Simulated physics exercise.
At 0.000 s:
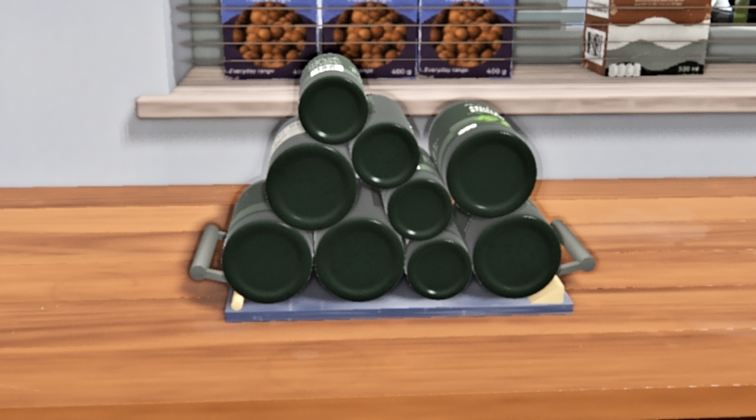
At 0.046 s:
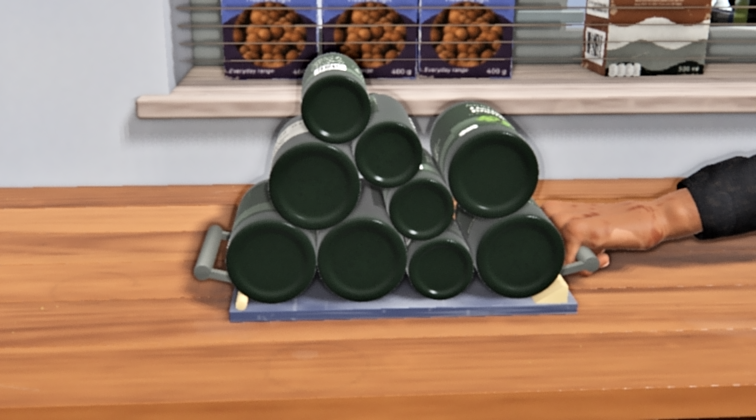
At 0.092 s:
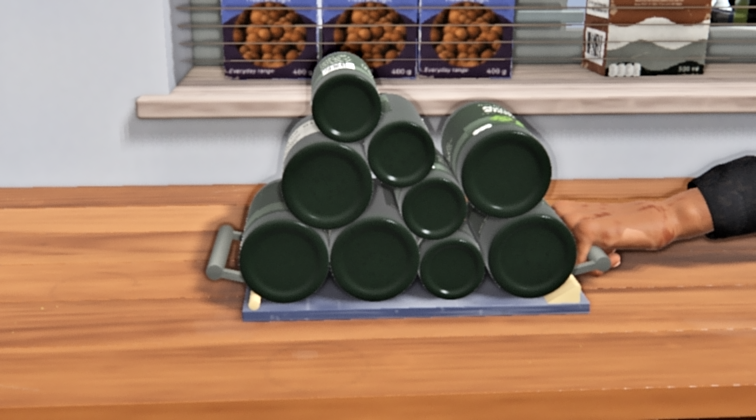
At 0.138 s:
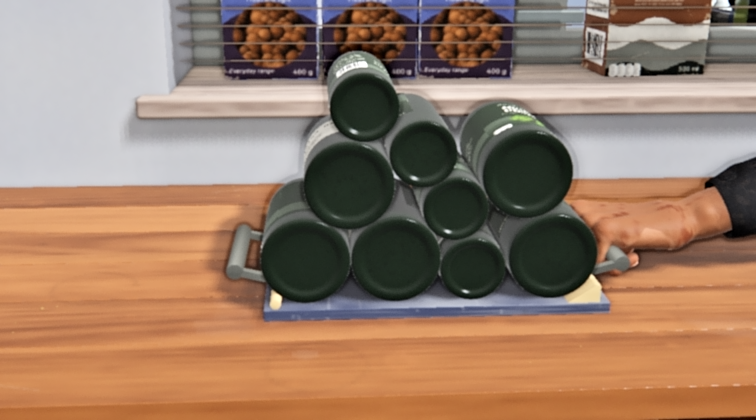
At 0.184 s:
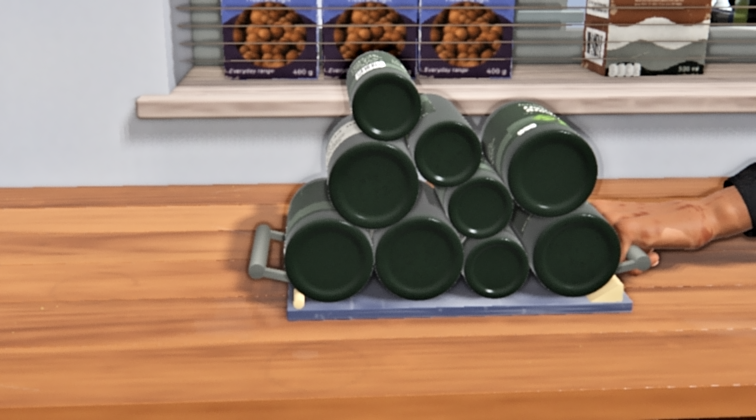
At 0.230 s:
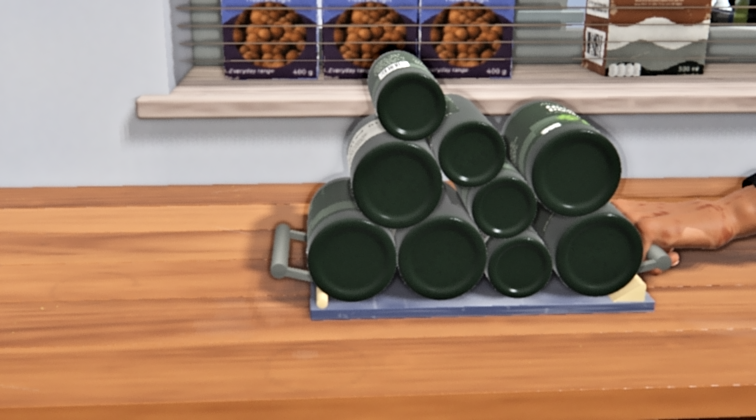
The clip opens on nine dark-capped bottles stacked on their sides on a blue-edged tray on a wooden table, with boxes on a shelf behind. A hand then appears at the right handle, and the tray slides steadily a short way to the right, the heap riding along with little visible change.
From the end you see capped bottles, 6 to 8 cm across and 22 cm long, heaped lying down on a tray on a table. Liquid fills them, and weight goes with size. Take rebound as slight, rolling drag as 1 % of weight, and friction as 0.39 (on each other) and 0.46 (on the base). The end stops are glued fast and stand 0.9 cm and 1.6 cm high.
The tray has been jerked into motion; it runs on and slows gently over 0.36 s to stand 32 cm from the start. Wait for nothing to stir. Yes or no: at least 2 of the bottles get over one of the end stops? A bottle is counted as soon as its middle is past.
No - 0 altogether.
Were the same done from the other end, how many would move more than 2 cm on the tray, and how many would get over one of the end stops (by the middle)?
Shifted: 4; got out: 1.
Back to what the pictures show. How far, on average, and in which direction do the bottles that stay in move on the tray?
They end up about 0 cm further right on average.
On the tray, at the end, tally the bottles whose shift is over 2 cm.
Tally: 0.
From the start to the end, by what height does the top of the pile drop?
The top ends up around 0 cm lower.
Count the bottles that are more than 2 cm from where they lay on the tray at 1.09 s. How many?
0 at that time.
After 0.76 s, tray 30 cm along; 0 now displaced over 2 cm; not one over the end stops.
After 0.94 s, tray 32 cm along; 0 now displaced over 2 cm; not one over the end stops.
In the end, by 1.3 s, 0 moved over 2 cm; not one over the end stops; top of the pile 21 cm high, from 21 cm.
